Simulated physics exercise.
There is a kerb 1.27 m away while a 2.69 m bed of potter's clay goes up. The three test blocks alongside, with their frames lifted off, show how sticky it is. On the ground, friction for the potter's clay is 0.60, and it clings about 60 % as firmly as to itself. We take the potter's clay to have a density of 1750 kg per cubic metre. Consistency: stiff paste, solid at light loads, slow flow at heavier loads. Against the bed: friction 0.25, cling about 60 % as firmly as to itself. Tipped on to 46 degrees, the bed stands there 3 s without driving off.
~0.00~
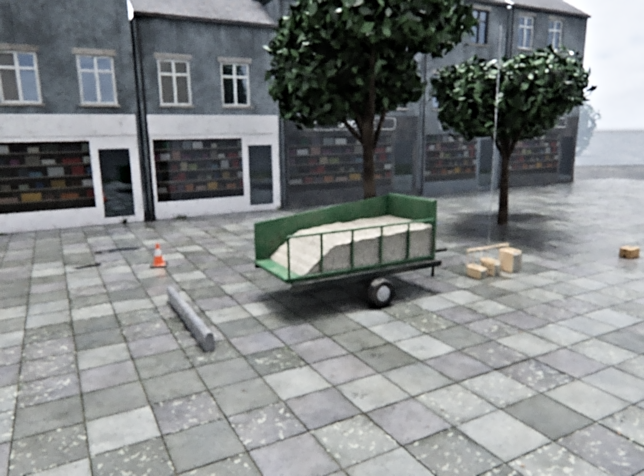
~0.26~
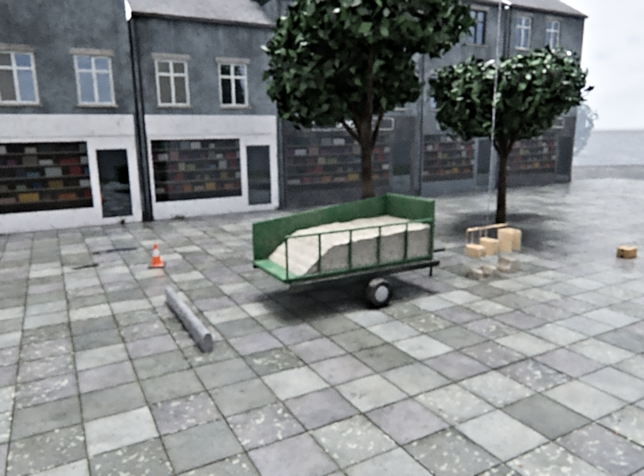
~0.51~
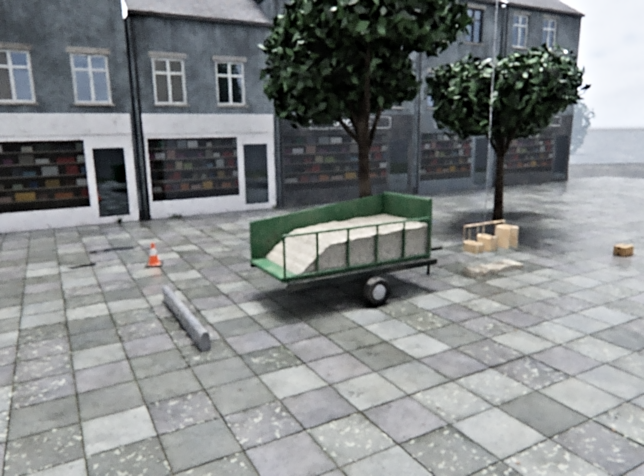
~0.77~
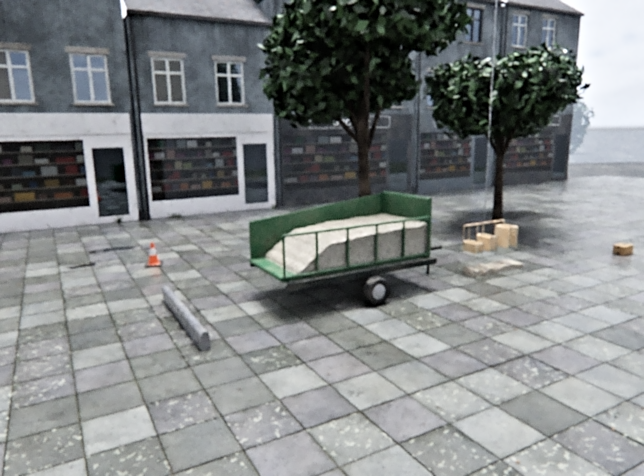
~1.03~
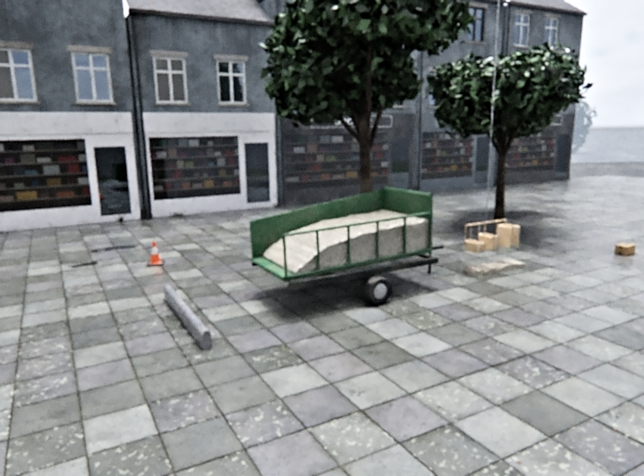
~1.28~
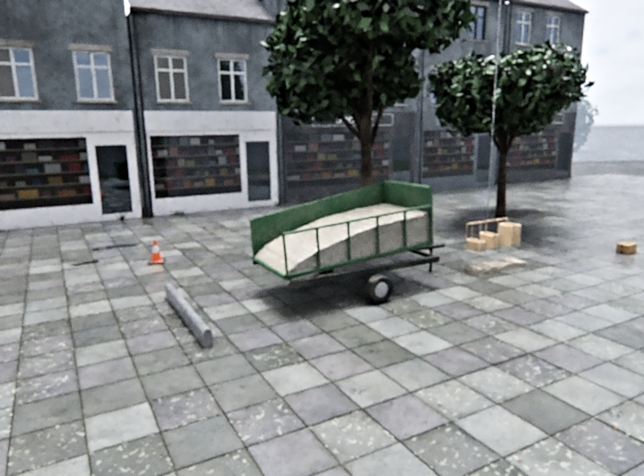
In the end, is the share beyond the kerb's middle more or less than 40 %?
Smaller than 40 %.
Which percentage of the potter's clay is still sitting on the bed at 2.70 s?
Roughly 80 per cent.
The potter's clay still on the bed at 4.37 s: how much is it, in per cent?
The share is roughly 18 per cent.
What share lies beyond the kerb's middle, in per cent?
20 %.
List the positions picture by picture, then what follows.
Top of the high end at (434, 203), tilt 0 degrees; foremost bit of the potter's clay at (305, 273); block heights 15 cm, 23 cm, 36 cm (left to right), in the first picture.
Top of the high end at (432, 203), tilt 0 degrees; foremost bit of the potter's clay at (303, 273); block heights 13 cm, 16 cm, 25 cm (left to right), in the second picture.
Top of the high end at (429, 201), tilt 0 degrees; foremost bit of the potter's clay at (301, 272); block heights 12 cm, 12 cm, 13 cm (left to right), in the third picture.
Top of the high end at (428, 200), tilt 0 degrees; foremost bit of the potter's clay at (300, 271); block heights 12 cm, 12 cm, 12 cm (left to right), in the fourth picture.
Top of the high end at (429, 196), tilt 2 degrees; foremost bit of the potter's clay at (296, 271); block heights 12 cm, 12 cm, 12 cm (left to right), in the fifth picture.
Top of the high end at (429, 189), tilt 4 degrees; foremost bit of the potter's clay at (289, 271); block heights 12 cm, 12 cm, 12 cm (left to right), in the sixth picture.
After 2.70 s, the tilt is 16 degrees, 78 % is on the bed and 0 % past the kerb's middle.
After 4.37 s, the tilt is 30 degrees, 18 % is on the bed and 11 % past the kerb's middle.
After 6.04 s, the tilt is 44 degrees, none is on the bed and 21 % past the kerb's middle.
After 7.71 s, the tilt is 46 degrees, none is on the bed and 21 % past the kerb's middle.
After 9.41 s, the tilt is 46 degrees, none is on the bed and 21 % past the kerb's middle.
